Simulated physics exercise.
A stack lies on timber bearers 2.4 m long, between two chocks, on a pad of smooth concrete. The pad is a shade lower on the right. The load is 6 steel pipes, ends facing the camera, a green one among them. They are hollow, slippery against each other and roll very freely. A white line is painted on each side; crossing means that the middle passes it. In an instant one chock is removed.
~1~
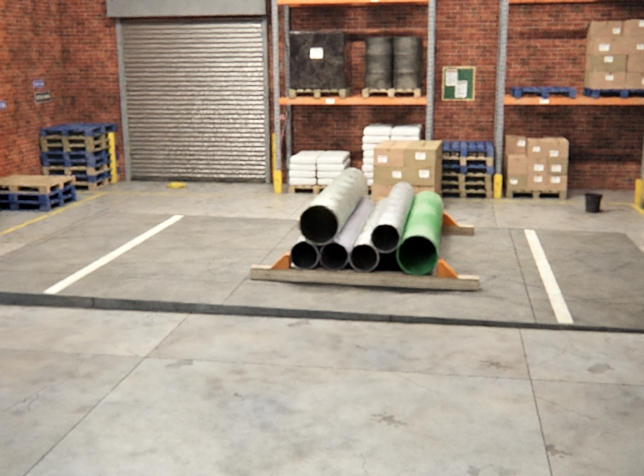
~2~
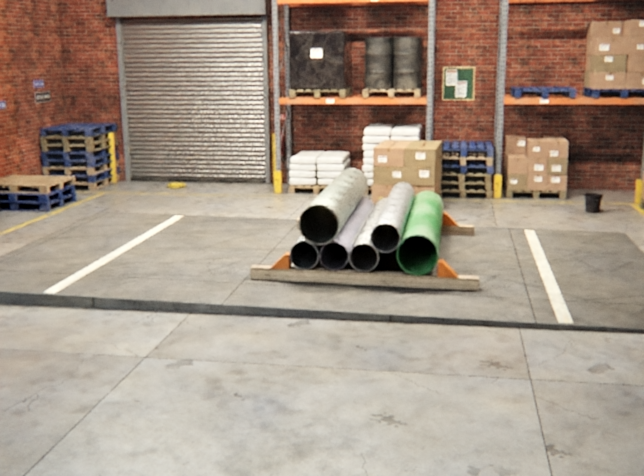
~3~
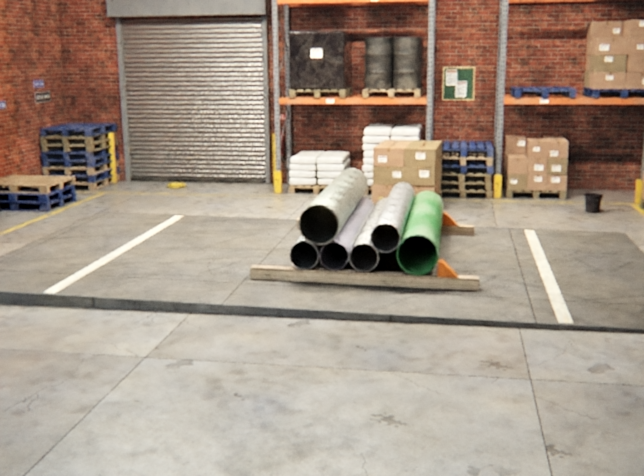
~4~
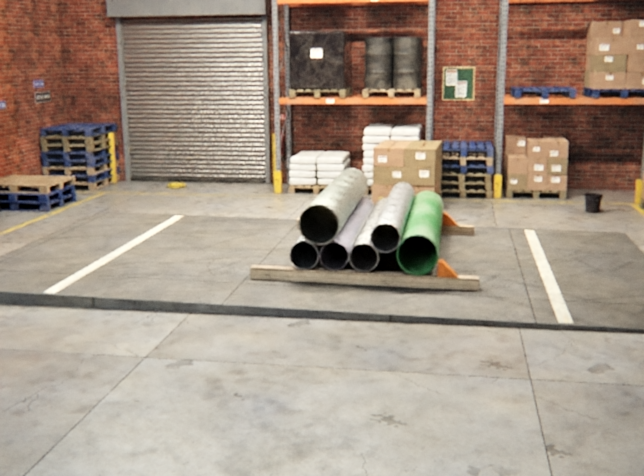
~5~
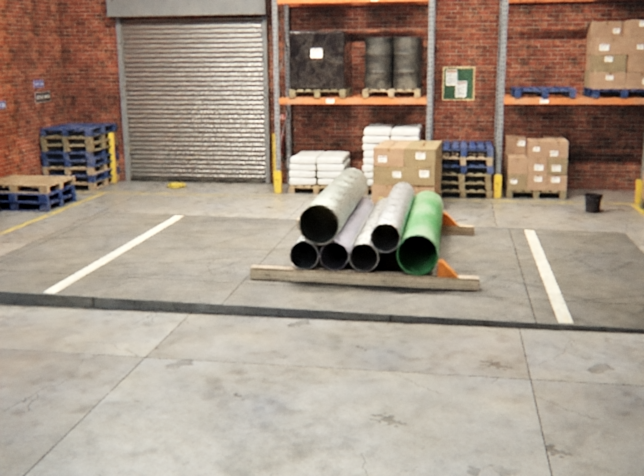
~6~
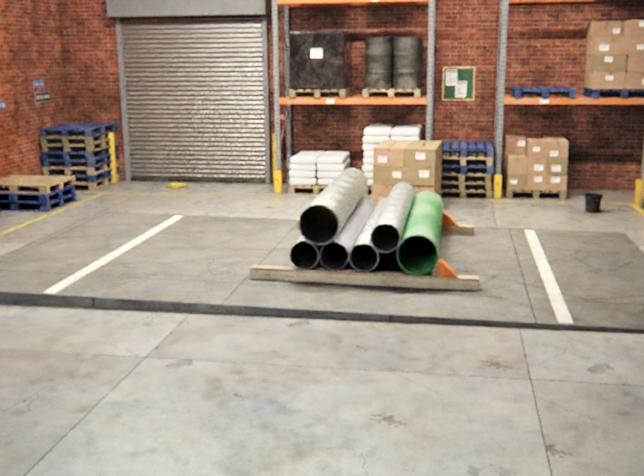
Warehouse floor with a stack of pipes, one green, resting motionless on timber bearers as the left orange chock disappears.
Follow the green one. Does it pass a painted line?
The green pipe does not cross a line.
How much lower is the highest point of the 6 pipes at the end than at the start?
Roughly 0 cm.
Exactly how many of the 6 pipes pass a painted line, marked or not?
In all, 0.
Then, 0.3 s past the sixth picture, green is on the bearers, 65 cm from the bearers' right end; 0 of 6 have crossed.
Finally (0.7 s after the last picture), green is on the bearers, 65 cm from the bearers' right end; 0 of 6 have crossed.
